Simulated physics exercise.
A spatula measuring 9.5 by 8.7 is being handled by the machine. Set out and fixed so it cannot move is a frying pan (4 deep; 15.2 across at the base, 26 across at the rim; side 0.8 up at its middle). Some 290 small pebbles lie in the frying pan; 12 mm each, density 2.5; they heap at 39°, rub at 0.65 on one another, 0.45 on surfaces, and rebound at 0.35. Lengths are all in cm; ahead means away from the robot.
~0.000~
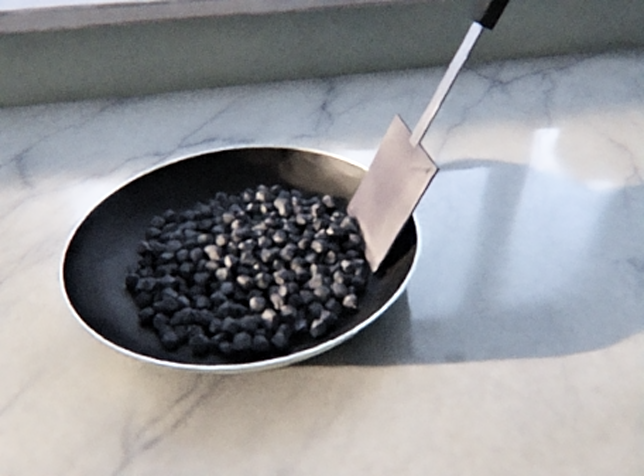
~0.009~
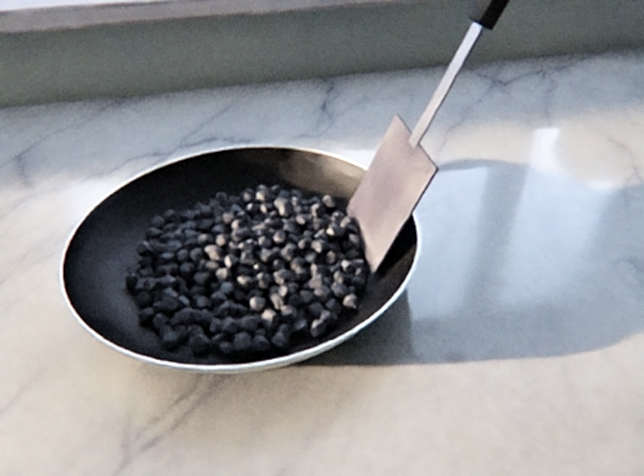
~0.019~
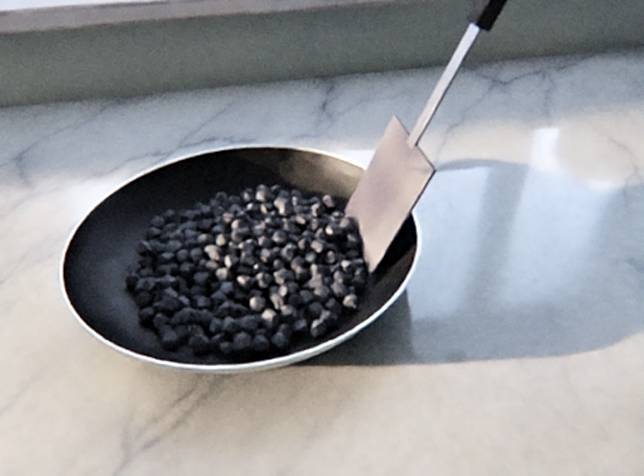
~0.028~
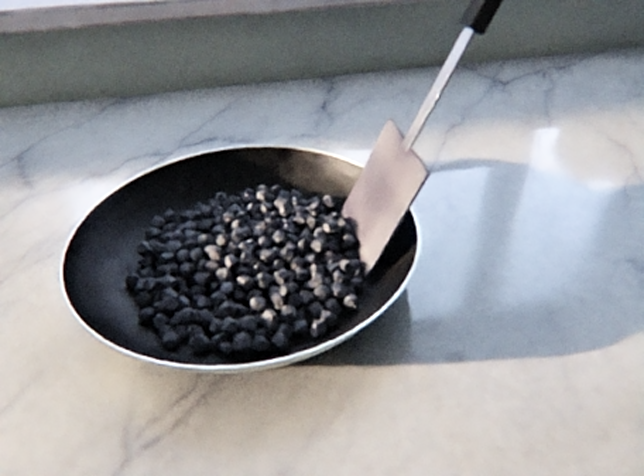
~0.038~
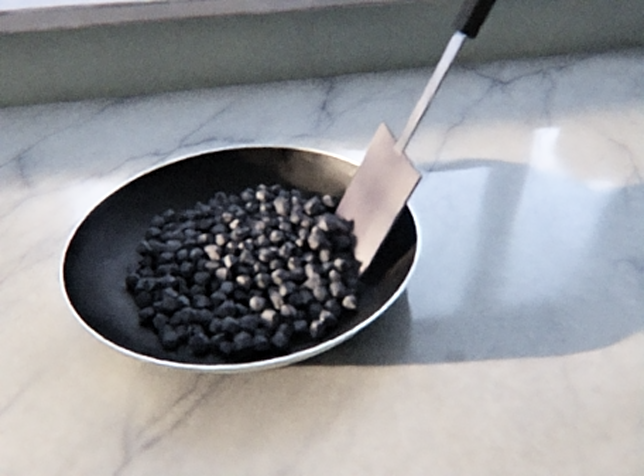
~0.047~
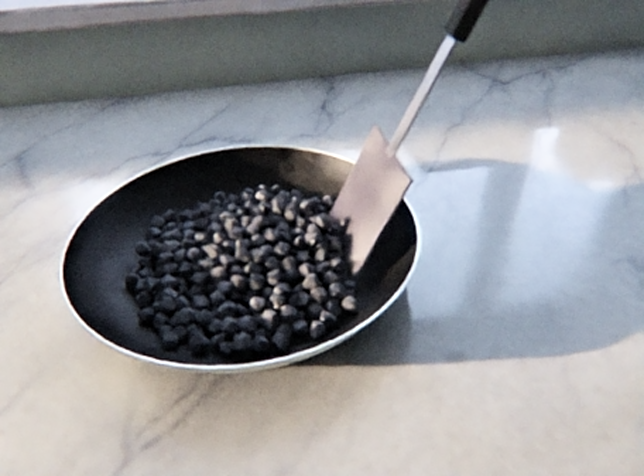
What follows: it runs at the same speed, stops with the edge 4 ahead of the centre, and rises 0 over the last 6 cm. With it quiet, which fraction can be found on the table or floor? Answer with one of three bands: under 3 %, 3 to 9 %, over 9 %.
3 to 9 %.
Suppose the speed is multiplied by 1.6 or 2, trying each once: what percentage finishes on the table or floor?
Roughly 10 % and roughly 15 %.
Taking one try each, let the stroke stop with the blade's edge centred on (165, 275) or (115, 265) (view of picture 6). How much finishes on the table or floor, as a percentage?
Around 15 per cent for the first try and 45 per cent for the second.
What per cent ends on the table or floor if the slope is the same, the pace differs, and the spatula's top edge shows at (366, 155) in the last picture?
Expect about 15 per cent there.
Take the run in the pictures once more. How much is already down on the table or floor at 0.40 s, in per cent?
It is near 6 percent.
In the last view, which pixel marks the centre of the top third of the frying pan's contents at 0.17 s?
It is centred at about (129, 258).
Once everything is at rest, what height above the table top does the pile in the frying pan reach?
About 5.5 centimetres.
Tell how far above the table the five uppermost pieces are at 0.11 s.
They are around 4 cm up.
After 0.11 s, sloping 65°, highest piece 4 above the table; 286 in the frying pan.
After 0.17 s, sloping 65°, highest piece 5 above the table; 286 in the frying pan.
After 0.40 s, sloping 65°, highest piece 5 above the table; 271 in the frying pan, 15 on the table or floor.
After 1.45 s, sloping 65°, highest piece 5 above the table; 271 in the frying pan, 15 on the table or floor.
In the end, 271 in the frying pan, 15 on the table or floor. That is 5 % on the table or floor.
